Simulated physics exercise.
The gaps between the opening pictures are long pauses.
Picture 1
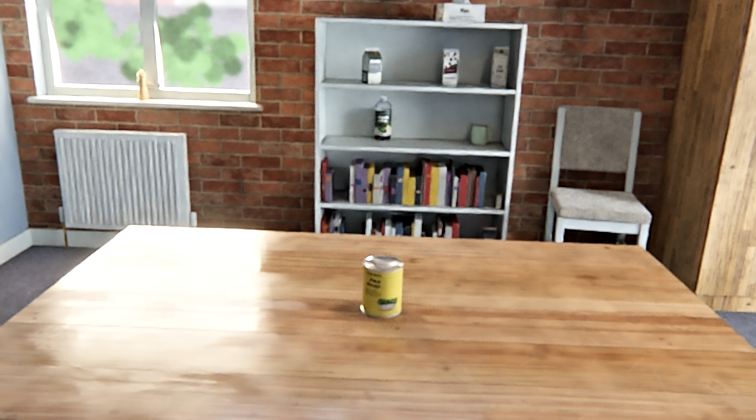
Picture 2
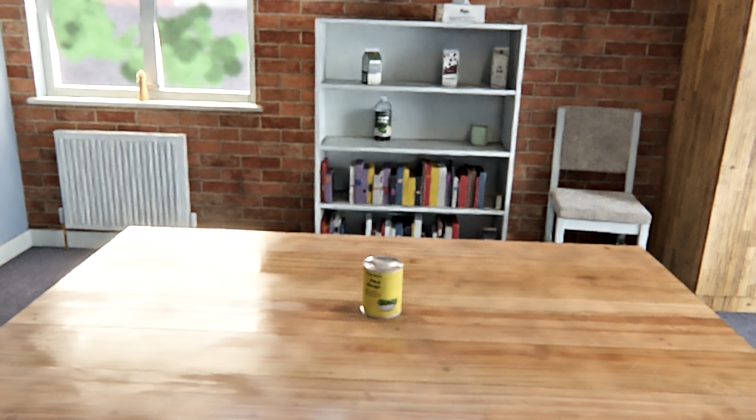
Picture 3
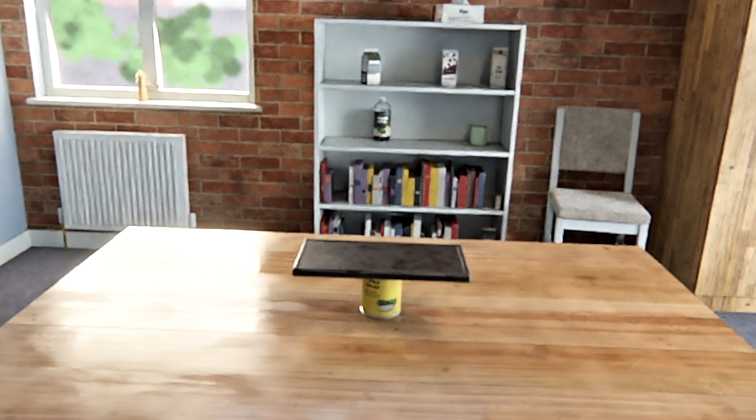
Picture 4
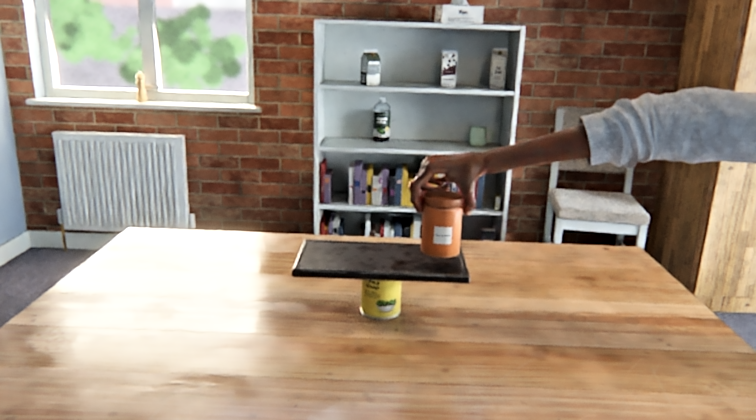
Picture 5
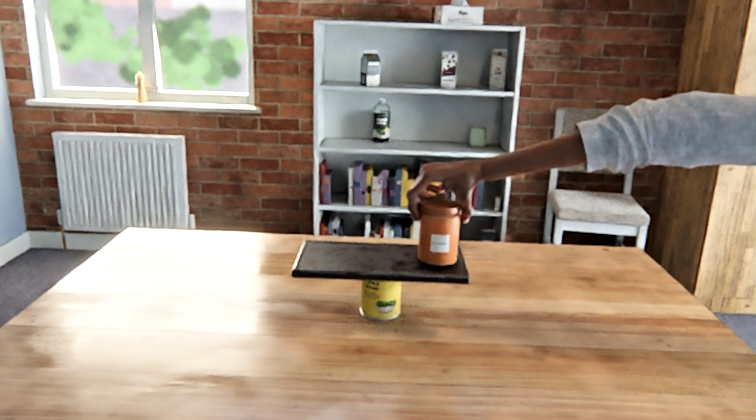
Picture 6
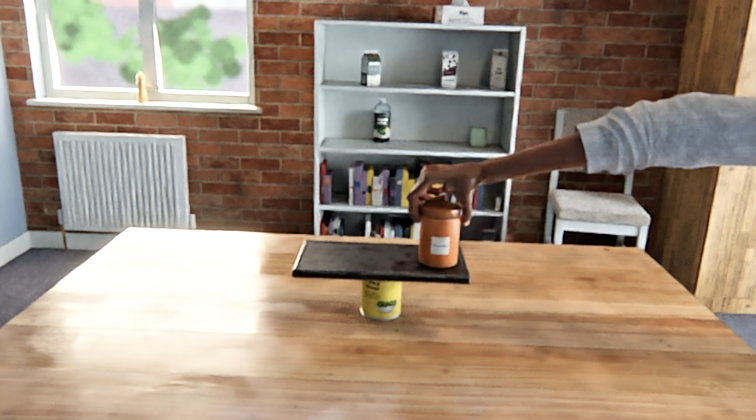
Yellow tin standing on a wooden table, then topped by a dark board, a hand lowering an orange jar onto its right side.
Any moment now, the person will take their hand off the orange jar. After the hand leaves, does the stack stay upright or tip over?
Something drops or tips.
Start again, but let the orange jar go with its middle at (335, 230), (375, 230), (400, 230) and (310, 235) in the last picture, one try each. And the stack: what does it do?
The stack tumbles down the first time, remains standing the second, remains standing the third and tumbles down the fourth.
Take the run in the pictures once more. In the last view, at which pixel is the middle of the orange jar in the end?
The object winds up at approximately (489, 294).
Then, 0.30 s on from there, orange jar now fallen; black lid turned 27° from how it was put.
Then, 0.40 s on from there, black lid turned 54° from how it was put.
Then, 0.50 s on from there, black lid turned 57° from how it was put.
Then, 1.00 s on from there, black lid turned 37° from how it was put.
In the end, fallen, orange jar; left askew, black lid; yellow tin unmoved. At the end, from the last picture's camera, orange jar near (489, 295). The stack comes apart.
